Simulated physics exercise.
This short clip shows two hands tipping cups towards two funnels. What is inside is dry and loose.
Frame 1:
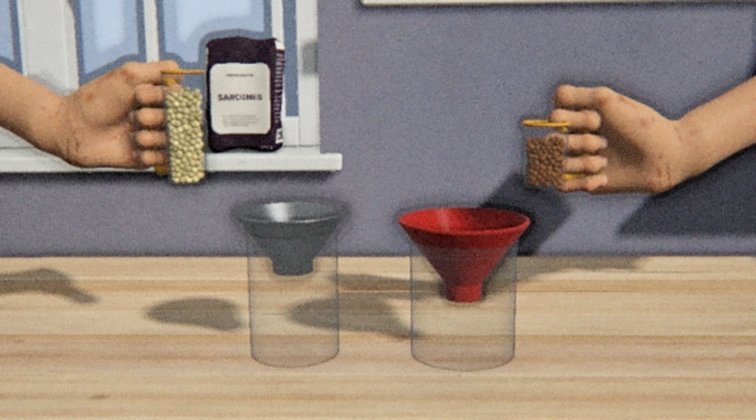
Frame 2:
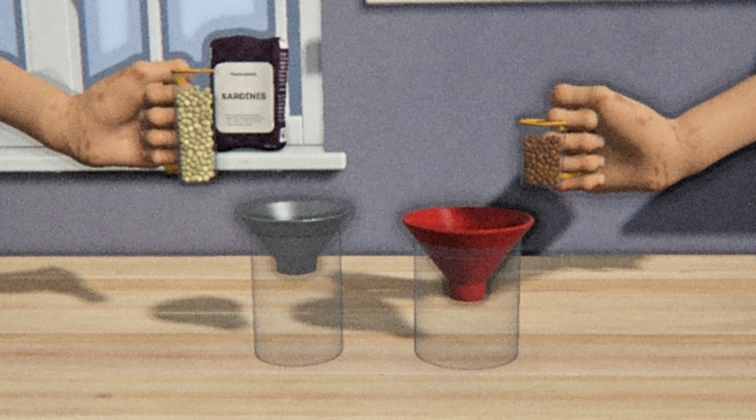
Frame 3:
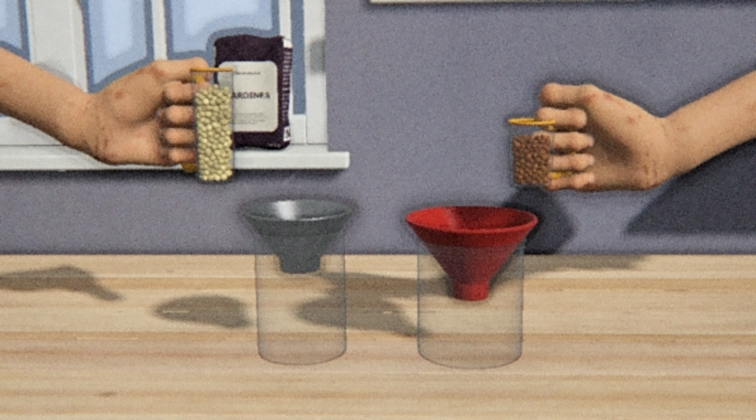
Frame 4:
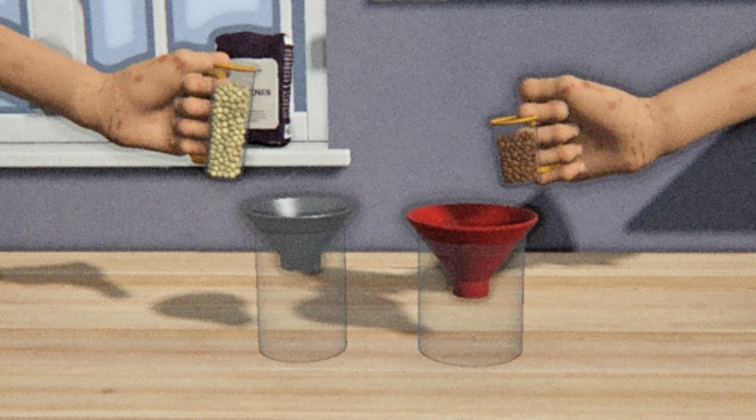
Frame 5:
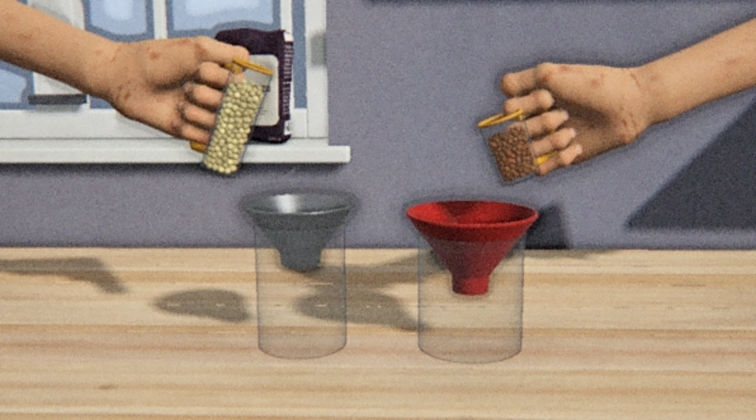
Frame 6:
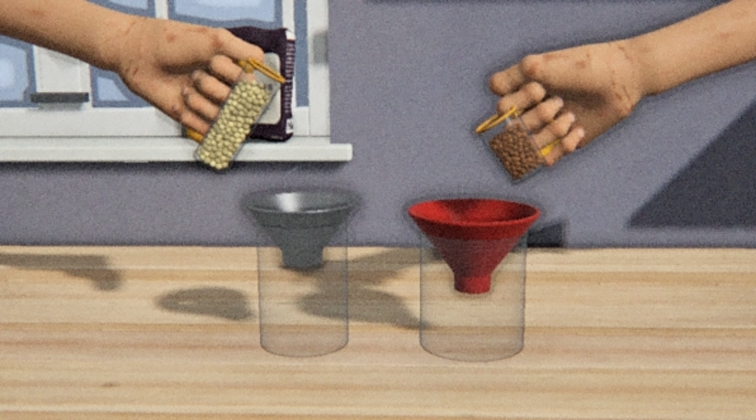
At a wooden counter by a window, two hands holding clear cups of pale beans and brown balls move inward above a grey funnel and a red funnel set in clear cylinders, then tilt the cups progressively.
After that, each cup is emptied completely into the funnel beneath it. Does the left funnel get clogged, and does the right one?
Left - no, everything passes. Right - no, everything passes.
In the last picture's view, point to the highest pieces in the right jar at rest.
Close to (504, 329).
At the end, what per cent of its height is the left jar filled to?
I'd say close to 15 in a hundred.
Then, 0.48 s past the last view, left, all still in the cup; right, all still in the cup.
Then, 0.90 s past the last view, left, nearly all still in the cup, a small part in or over the funnel, a stray few down in the jar; right, most still in the cup, about a quarter in or over the funnel, a stray few down in the jar.
Then, 1.27 s past the last view, left, about a quarter still in the cup, about a third in or over the funnel, about half down in the jar; right, about a quarter in or over the funnel, most down in the jar.
Finally, left, all down in the jar; right, all down in the jar.
